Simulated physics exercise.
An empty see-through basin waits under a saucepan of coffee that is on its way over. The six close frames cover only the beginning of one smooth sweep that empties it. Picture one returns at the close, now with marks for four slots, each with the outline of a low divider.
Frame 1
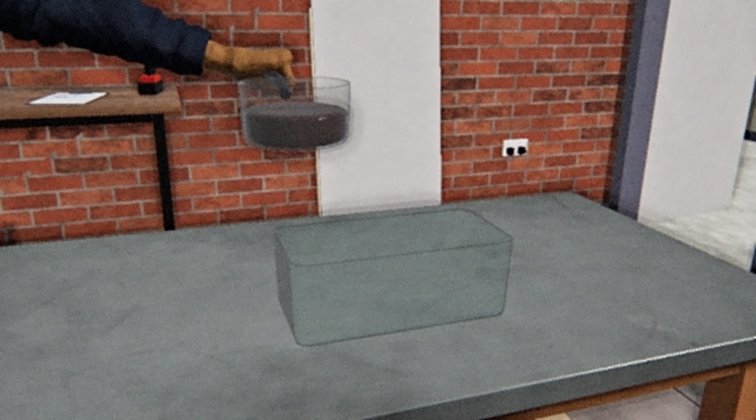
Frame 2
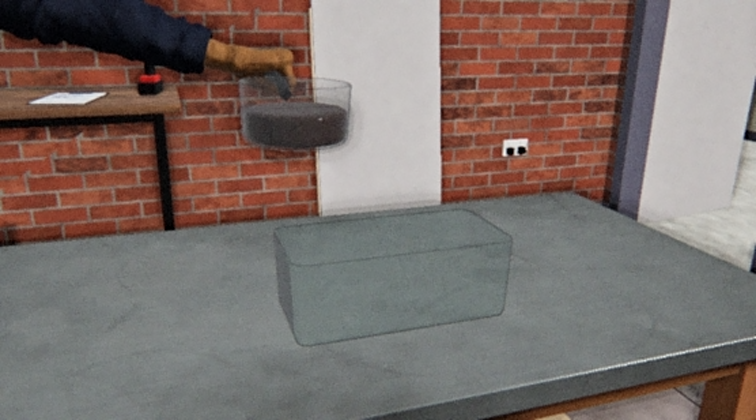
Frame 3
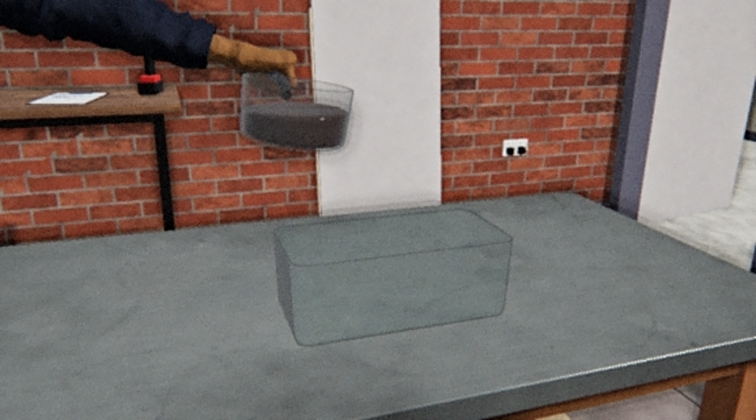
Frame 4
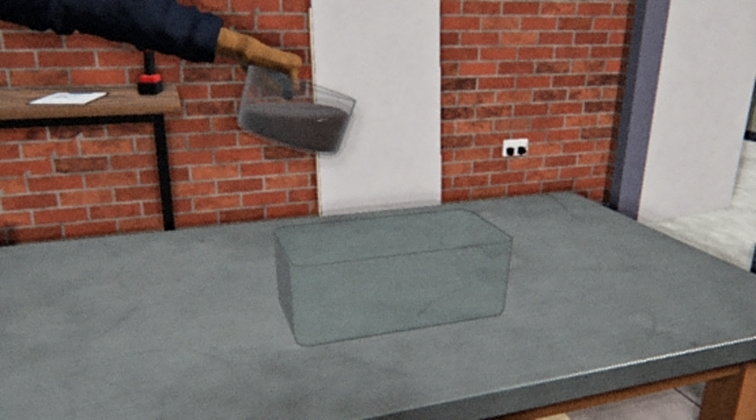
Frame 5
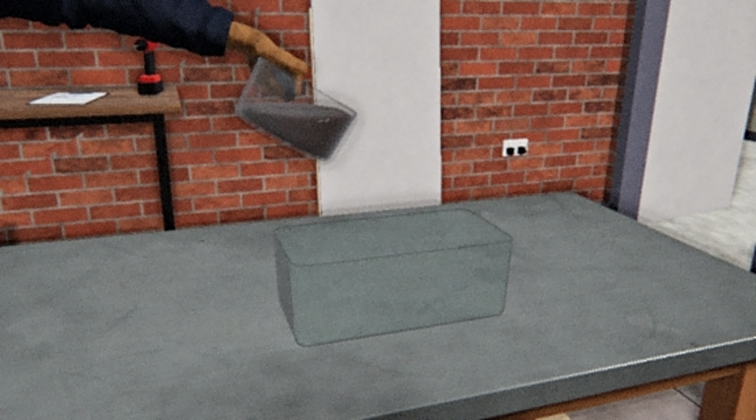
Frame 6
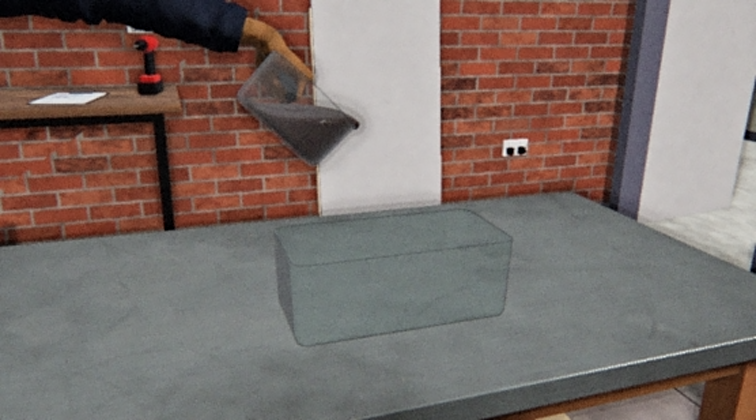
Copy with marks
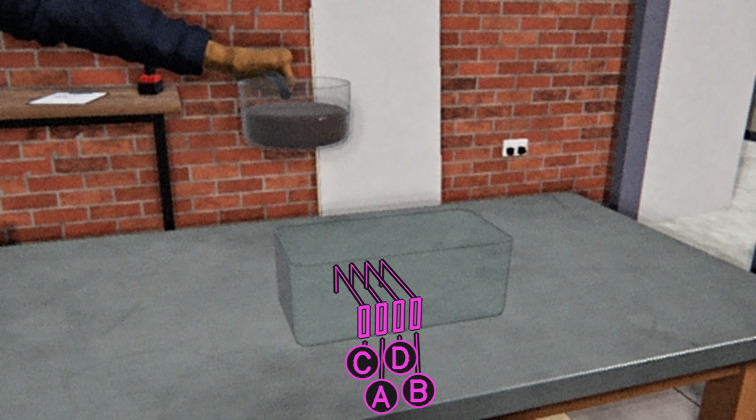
A gloved hand held a clear container of dark liquid above an empty see-through basin on a gray table, then tilted it steadily to the right until the liquid just reached over its lip.
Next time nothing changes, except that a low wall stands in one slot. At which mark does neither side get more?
D.
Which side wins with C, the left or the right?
More ends on the right.
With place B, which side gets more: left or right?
The left one.
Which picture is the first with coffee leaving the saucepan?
Picture 6.
In magenta, A at (382, 339); B at (416, 333); C at (365, 342); D at (399, 336).
For place A, about 27 % ends left of the wall and 71 % right of it.
For place B, about 80 % ends left of the wall and 17 % right of it; 3 % is lost outside.
For place C, about 6 % ends left of the wall and 93 % right of it.
For place D, about 48 % ends left of the wall and 51 % right of it.
